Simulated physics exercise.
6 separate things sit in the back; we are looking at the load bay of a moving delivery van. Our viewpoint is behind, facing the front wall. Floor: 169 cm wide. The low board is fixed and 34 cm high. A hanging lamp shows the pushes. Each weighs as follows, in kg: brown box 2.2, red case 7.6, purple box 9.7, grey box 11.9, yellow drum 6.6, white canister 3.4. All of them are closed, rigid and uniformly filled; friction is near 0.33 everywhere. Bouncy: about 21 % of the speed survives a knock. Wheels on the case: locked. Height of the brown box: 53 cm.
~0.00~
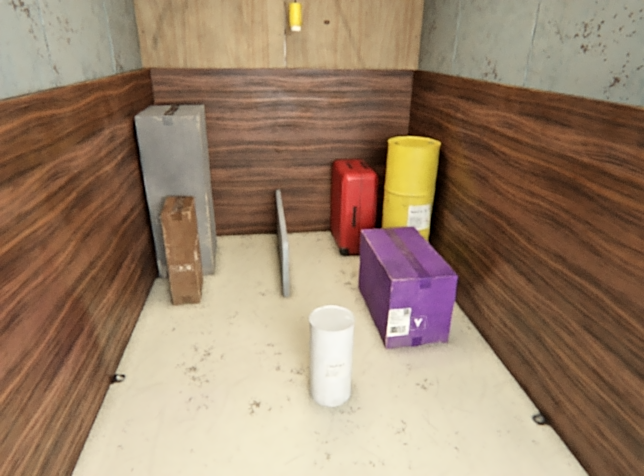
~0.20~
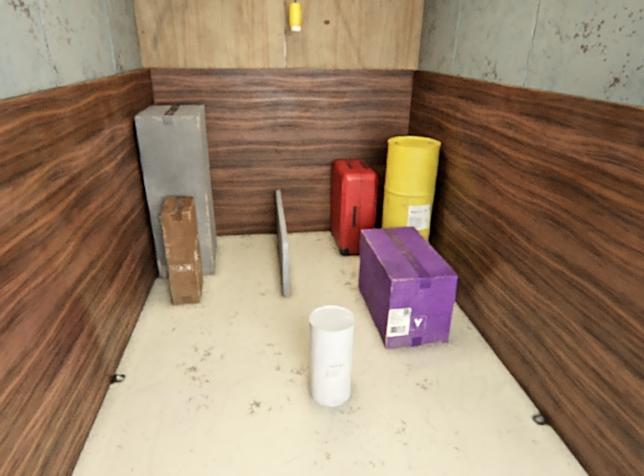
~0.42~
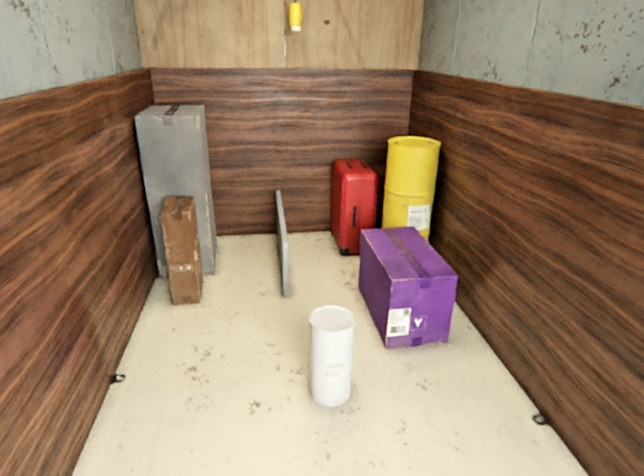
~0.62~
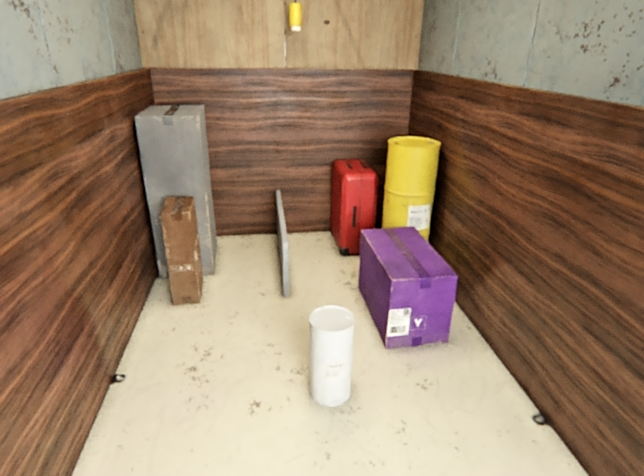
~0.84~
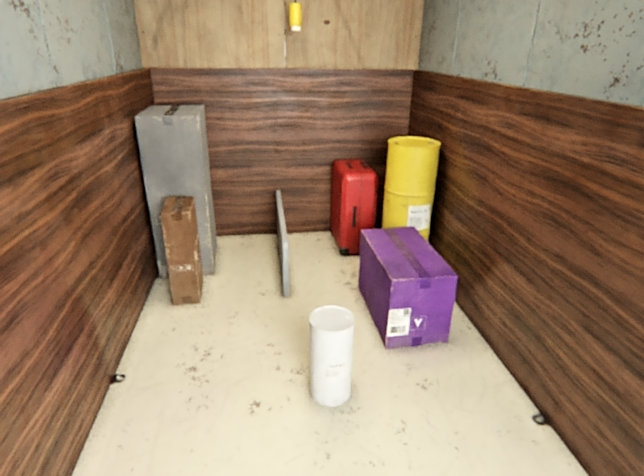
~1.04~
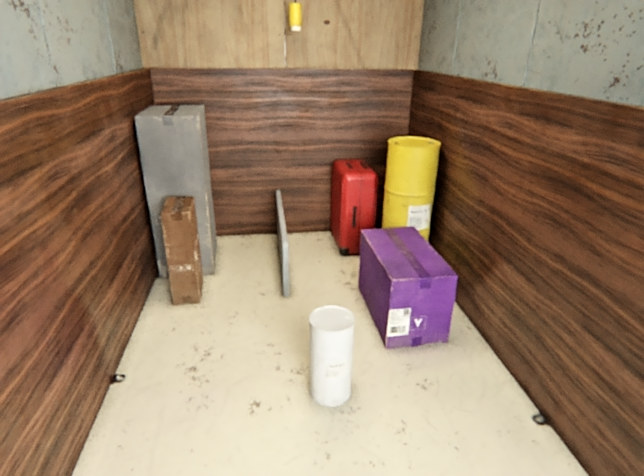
The clip opens on a wood-panelled load bay with grey and brown boxes at left, a thin upright panel near the middle, a red case, yellow drum and purple box at right, and a white canister in front. Nothing visibly moves from start to end, including the small yellow lamp above.
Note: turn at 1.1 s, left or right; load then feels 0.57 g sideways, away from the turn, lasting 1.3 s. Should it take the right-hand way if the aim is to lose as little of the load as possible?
Yes.
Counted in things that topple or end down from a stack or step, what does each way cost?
Results - left: 1, right: 0.
Turning left. At 1.54 s, push 0.57 g right; brown box leaning 18° near (200, 248); red case slid 7 cm near (363, 206); grey box slid 7 cm.
After 1.84 s, push 0.57 g right; brown box leaning 68° near (234, 261); red case slid 31 cm near (397, 205); grey box slid 35 cm.
After 2.04 s, push 0.57 g right; brown box on its side near (236, 273); red case slid 31 cm near (396, 205); grey box leaning 6°.
At rest (4.2 s), tipped over in the back, brown box; not toppled but over 15 cm from the start, red case, purple box, grey box and white canister; yellow drum in place, give or take 15 cm. Seen from the same camera at the end, brown box near (236, 275), red case near (396, 205).
Turning right instead, nothing is lost, 0 of 6 in all.
